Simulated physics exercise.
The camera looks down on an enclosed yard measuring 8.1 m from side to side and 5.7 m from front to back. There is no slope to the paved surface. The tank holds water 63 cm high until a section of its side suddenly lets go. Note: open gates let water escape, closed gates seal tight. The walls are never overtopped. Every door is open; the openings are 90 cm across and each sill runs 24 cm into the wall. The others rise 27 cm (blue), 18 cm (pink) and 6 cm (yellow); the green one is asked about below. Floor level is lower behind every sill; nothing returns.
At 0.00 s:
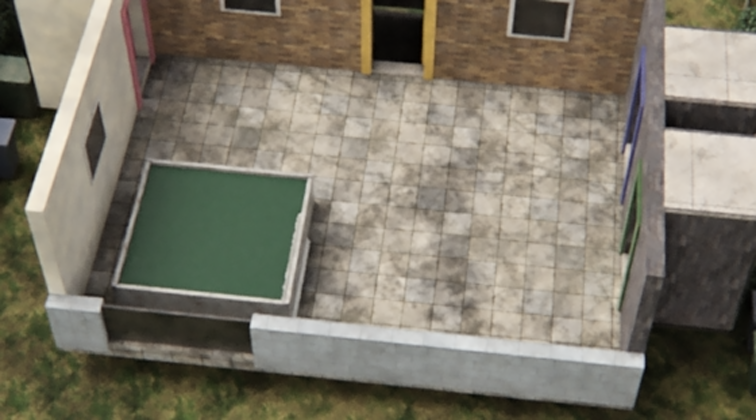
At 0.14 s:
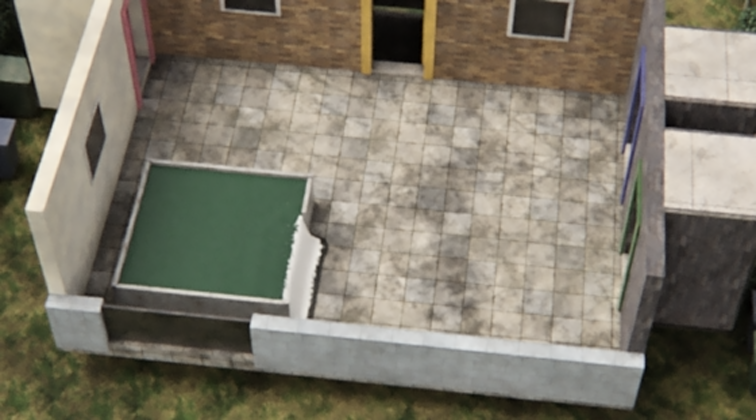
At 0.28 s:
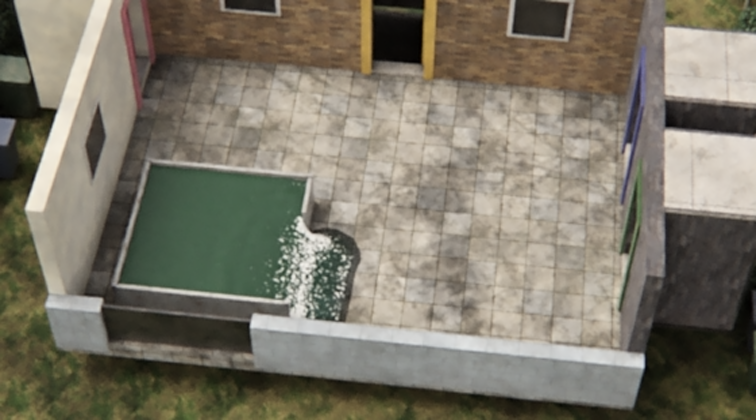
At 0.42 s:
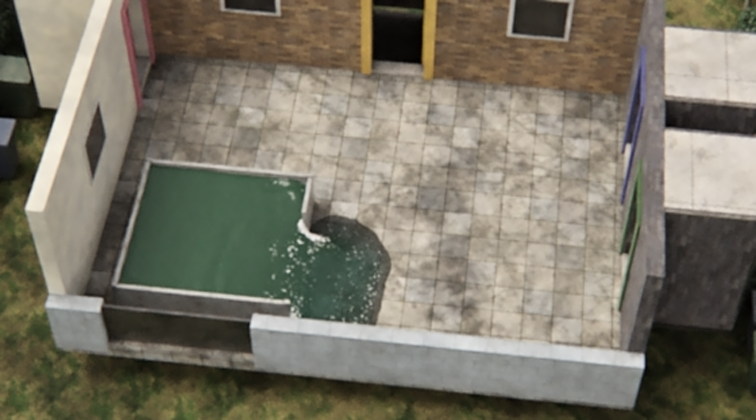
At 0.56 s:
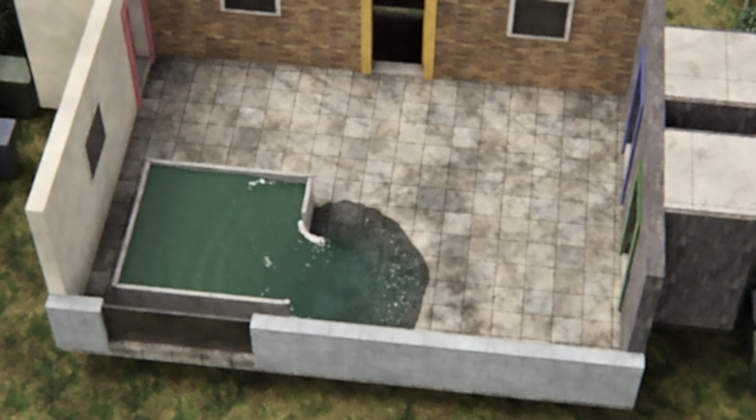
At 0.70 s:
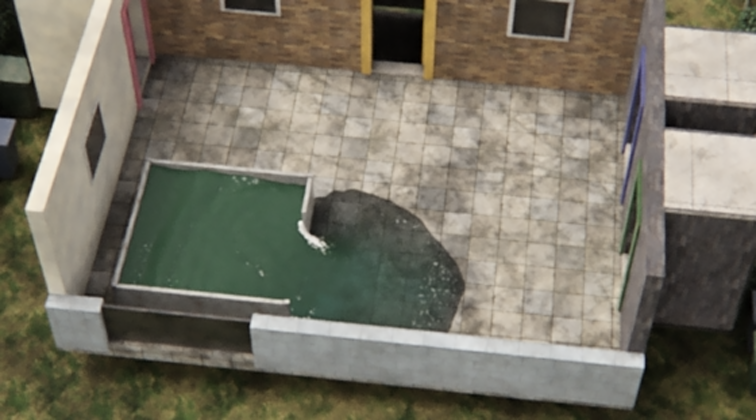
Green water bursting through the right side of a raised tank and spreading in a widening, foam-flecked pool across a paved yard.
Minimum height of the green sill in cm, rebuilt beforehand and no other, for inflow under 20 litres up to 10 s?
26 cm.
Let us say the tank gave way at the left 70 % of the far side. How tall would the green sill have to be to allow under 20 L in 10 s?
The answer is some 6.0 cm.
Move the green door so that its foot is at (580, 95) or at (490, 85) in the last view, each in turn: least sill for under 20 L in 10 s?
Minimums: Roughly 26 cm and 13.5 cm.
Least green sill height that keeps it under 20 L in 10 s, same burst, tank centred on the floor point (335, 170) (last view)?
A minimum of about 24 cm.
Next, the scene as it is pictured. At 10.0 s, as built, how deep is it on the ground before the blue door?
Lab note: Depth approx. 13.0 cm.
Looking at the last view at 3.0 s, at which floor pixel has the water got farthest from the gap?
Look about (615, 123) in the last picture.
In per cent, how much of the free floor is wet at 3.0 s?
Approximately 45 % of the floor.
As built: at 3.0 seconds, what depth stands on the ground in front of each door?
Centimetres: Green = 26, blue = 13, pink = 0, yellow = 0.
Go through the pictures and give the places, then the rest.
The first picture shows the tank at (216, 232) is whole and still, 63 cm deep; the green door at (631, 240) is dry.
In the second picture, the gap is at (295, 274), the front 0.3 m out at a hidden place; the back of the tank holds 63 cm.
In the third picture, the front is at (353, 265), 0.8 m from the gap at (295, 276); 1.4 m2 of floor is wet, 63 cm left at the back.
In the fourth picture, the front is at (382, 278), 1.3 m from the gap at (295, 276); 2.7 m2 of floor is wet, 63 cm left at the back.
In the fifth picture, the front is at (420, 291), 1.9 m from the gap at (295, 277); 4.2 m2 of floor is wet, 63 cm left at the back.
In the sixth picture, the front is at (455, 298), 2.4 m from the gap at (295, 277); 5.7 m2 of floor is wet, 62 cm left at the back; 2.5 m in a straight line remain to the green door at (631, 240).
After 1.4 s water covers 30 % of the floor, deepest (35 cm) near (296, 318); it has not reached the green door.
After 3.0 s water covers 45 % of the floor, deepest (40 cm) near (608, 371); 26 cm at the green door, 113 litres in over its 6 cm sill.
After 10.0 s water covers 100 % of the floor, deepest (16 cm) near (126, 153); 10 cm at the green door, 460 litres in over its 6 cm sill.
At the green door as built, the water arrived by 1.6 s and peaked near 27 cm at 3.4 s.
With a sill of 23 cm, 39 litres would have come in within the 10 s; with 31 cm, 4 litres. So under 20 litres takes about 26 cm.
